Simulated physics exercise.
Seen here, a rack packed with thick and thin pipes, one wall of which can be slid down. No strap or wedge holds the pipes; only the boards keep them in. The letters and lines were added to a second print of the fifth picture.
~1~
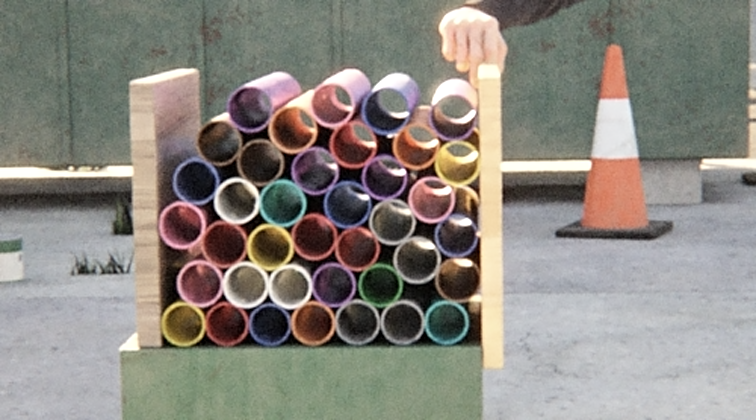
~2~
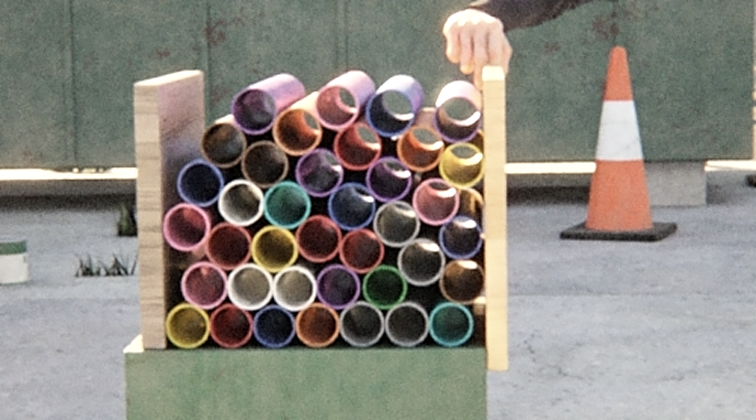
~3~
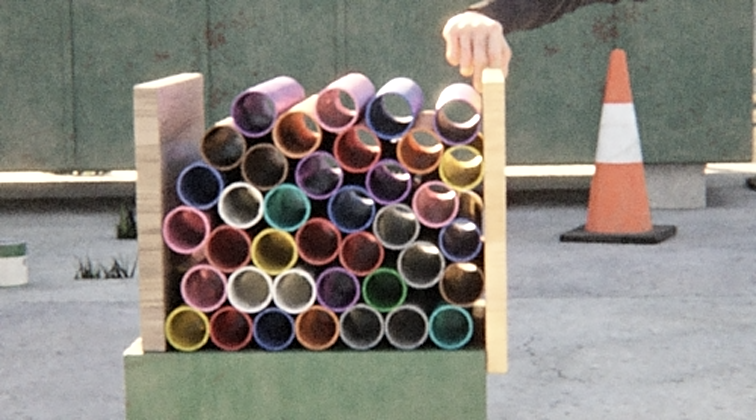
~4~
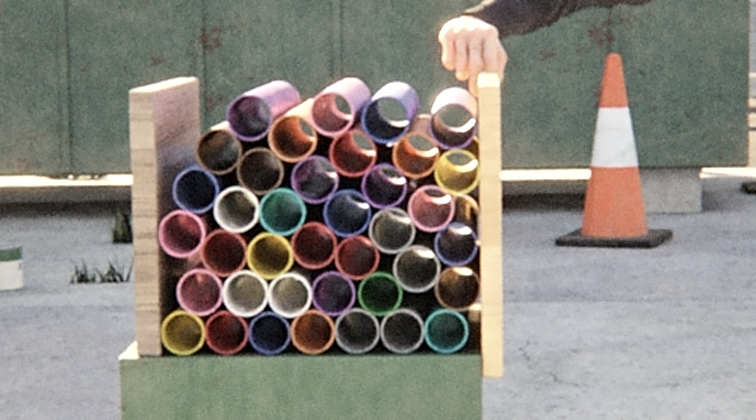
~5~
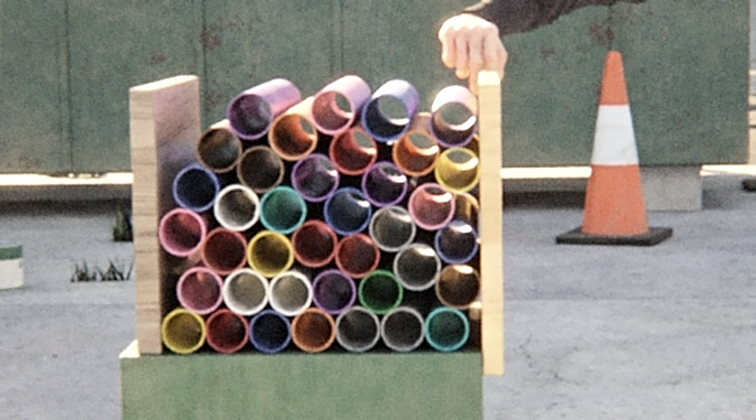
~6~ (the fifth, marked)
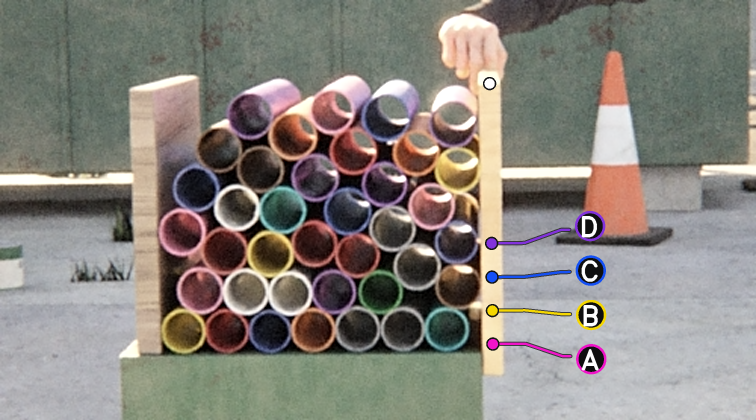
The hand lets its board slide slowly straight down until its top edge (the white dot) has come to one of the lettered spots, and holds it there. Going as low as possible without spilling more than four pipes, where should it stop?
Slide it to D.
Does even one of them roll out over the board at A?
At A: Yes.
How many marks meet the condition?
The number is one.
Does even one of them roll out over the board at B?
Yes.
On the marked copy, A at (493, 344); B at (493, 311); C at (492, 277); D at (492, 244); the white dot at (490, 83).
Taking D. A third of the way, top of the board (480, 160).
Two thirds of the way, top of the board (481, 241).
When it is over, top of the board (481, 243), four out over the board.
As for the rest, A more than four out over the board; B more than four out over the board; C more than four out over the board.
